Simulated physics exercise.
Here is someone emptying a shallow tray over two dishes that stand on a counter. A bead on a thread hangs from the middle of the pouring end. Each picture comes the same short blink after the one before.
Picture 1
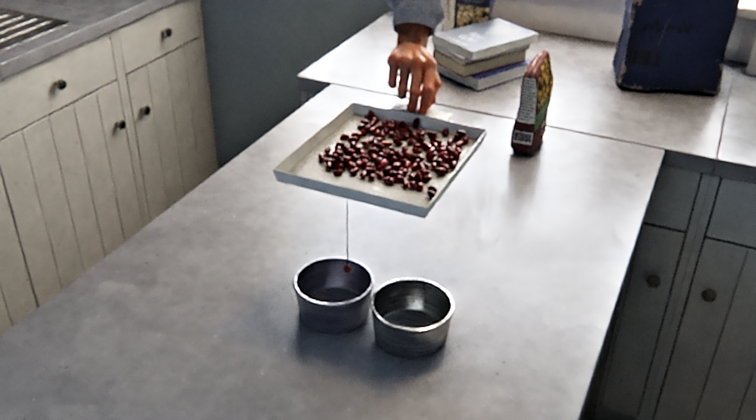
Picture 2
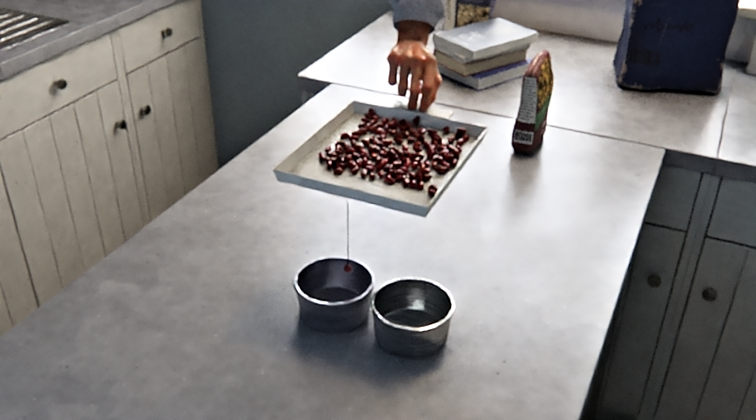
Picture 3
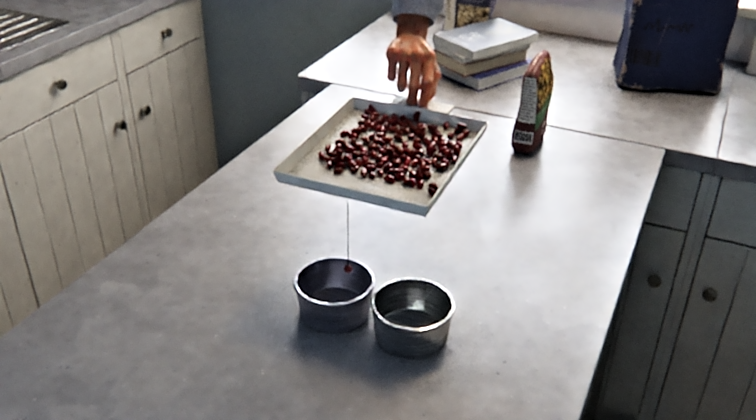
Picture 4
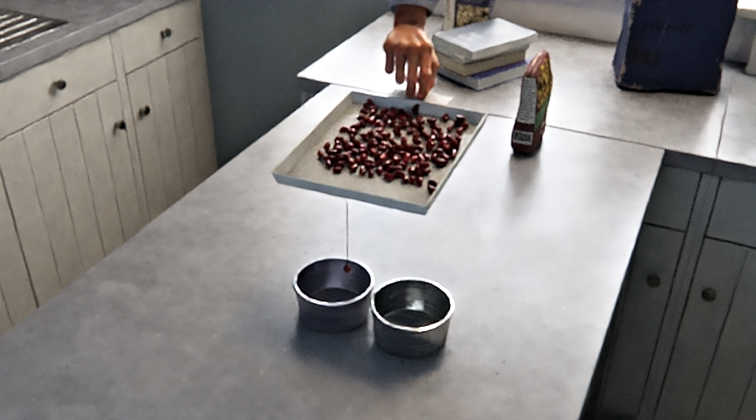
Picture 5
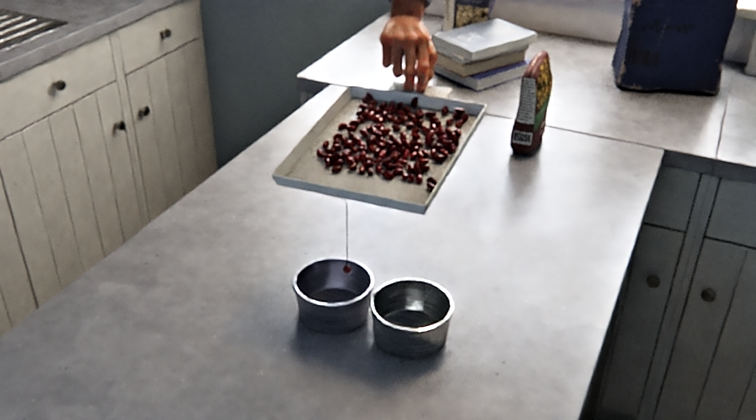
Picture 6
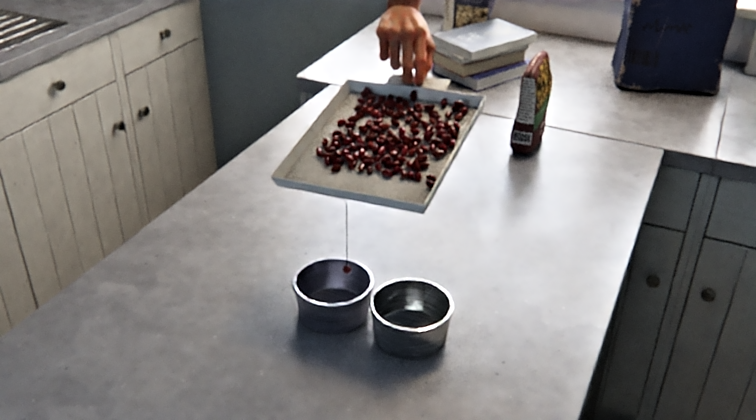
The video shows a hand at the far end of a shallow tray of dark red beans above two round metal dishes on a grey counter, slowly raising that end so the tray slants slightly more toward the dishes.
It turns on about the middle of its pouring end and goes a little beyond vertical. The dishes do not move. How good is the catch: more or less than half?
In the dishes lies only the smaller part of it.
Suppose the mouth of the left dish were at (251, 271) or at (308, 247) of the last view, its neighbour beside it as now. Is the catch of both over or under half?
In turn: The larger part; not half.
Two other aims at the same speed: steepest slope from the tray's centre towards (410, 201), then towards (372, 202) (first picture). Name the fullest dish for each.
The first try: Right. The second: The right one.
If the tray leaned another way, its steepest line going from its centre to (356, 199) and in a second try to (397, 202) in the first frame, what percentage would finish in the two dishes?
Roughly 30 per cent, and 90 per cent.
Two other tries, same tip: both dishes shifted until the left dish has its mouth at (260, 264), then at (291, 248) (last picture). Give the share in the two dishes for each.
Near 80 % and 20 %.
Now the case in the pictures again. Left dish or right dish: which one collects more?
More ends in the dish on the left.
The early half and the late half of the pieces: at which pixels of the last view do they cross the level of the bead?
Around (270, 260) and then (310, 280).
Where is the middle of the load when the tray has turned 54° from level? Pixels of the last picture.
Close to (338, 159).
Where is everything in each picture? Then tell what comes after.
The first picture shows corners of the pouring end at (277, 168) and (425, 205), level; middle of the load at (392, 156), kidney beans; left dish at (316, 315); right dish at (396, 340); bead on its thread at (348, 269).
The second picture shows corners of the pouring end at (277, 168) and (426, 204), level; middle of the load at (392, 154).
The third picture shows corners of the pouring end at (277, 170) and (425, 204), tipped barely, lowest at the left corner; middle of the load at (392, 152).
The fourth picture shows corners of the pouring end at (275, 171) and (424, 203), tipped a little, lowest at the left corner; middle of the load at (391, 148).
The fifth picture shows corners of the pouring end at (275, 173) and (423, 203), tipped a little, lowest at the left corner; middle of the load at (391, 144).
The sixth picture shows corners of the pouring end at (274, 175) and (422, 202), tipped a little, lowest at the left corner; middle of the load at (390, 140); left dish at (315, 315); right dish at (395, 340).
Soon after the last picture, tray tipped steeply; all on the tray.
A little later, tray tipped right over; nearly all on the tray; a stray few outside both; a stray few in the air.
Later still, tray tipped past a quarter turn; about a quarter in the left dish; most outside both.
At rest, tray tipped past a quarter turn; none in the right dish; about a quarter in the left dish; most outside both.
